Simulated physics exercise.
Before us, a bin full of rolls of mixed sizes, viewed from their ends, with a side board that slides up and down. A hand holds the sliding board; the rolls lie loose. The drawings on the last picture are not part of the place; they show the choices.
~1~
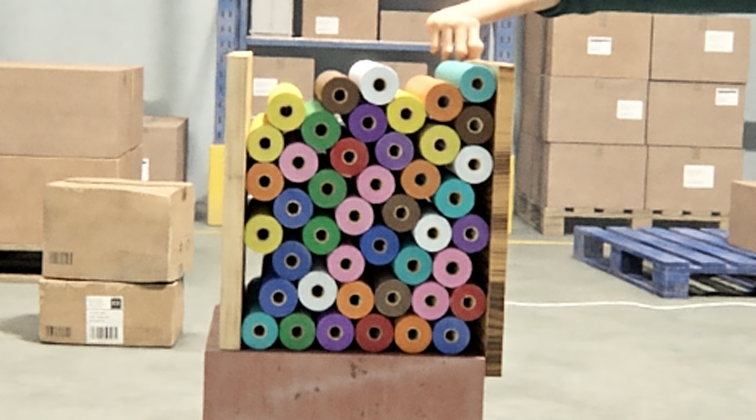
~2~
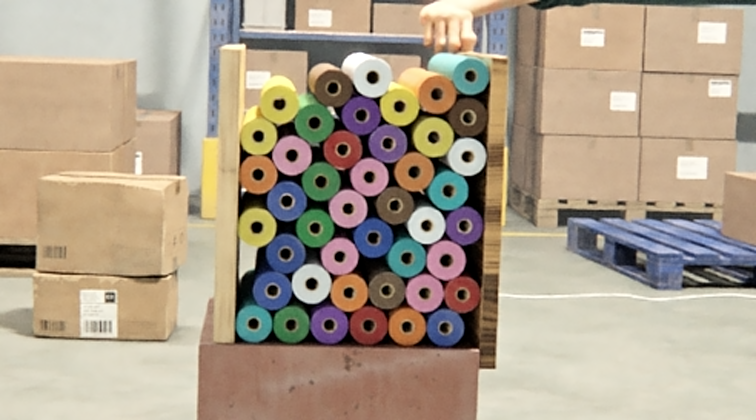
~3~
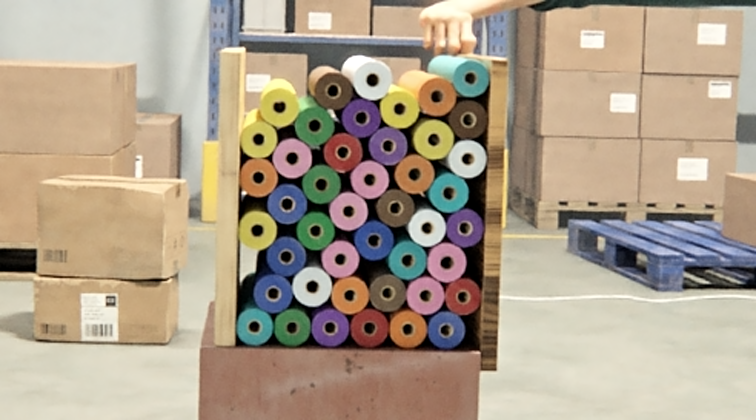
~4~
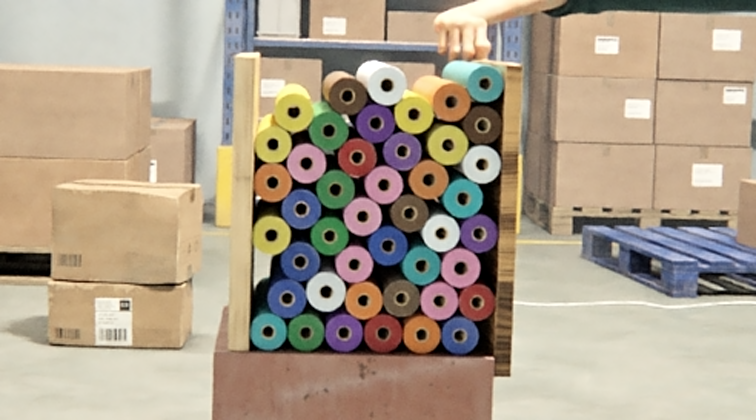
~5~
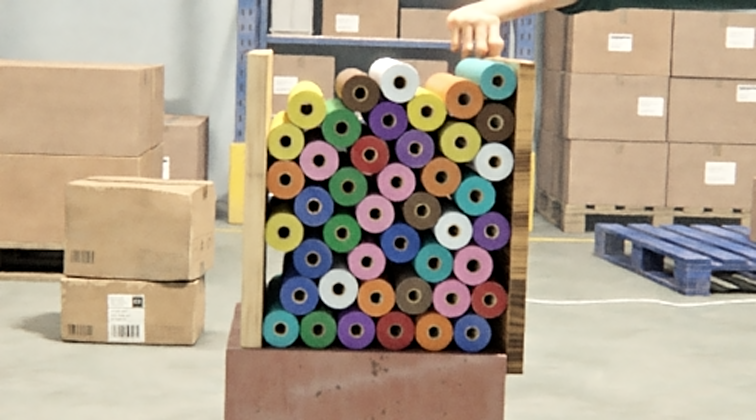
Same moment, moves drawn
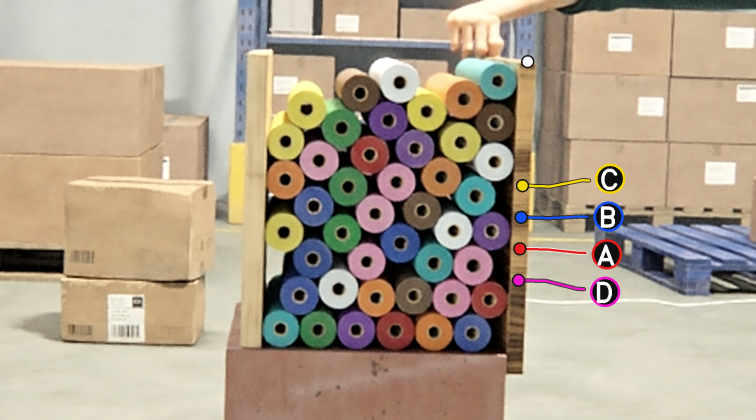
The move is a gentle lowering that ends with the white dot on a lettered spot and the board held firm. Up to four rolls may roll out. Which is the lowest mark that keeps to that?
No lower than C.
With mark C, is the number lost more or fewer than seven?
At C, fewer than seven.
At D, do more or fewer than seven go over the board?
More than seven.
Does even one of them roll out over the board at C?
Yes, at C.
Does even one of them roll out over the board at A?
At A: Yes.
On the marked copy, A at (520, 249); B at (521, 217); C at (522, 186); D at (518, 281); the white dot at (528, 62).
Taking C. A third of the way, top of the board (516, 119).
Two thirds of the way, top of the board (513, 183).
When it is over, top of the board (513, 185), three out over the board.
As for the rest, A more than four out over the board; B more than four out over the board; D more than four out over the board.
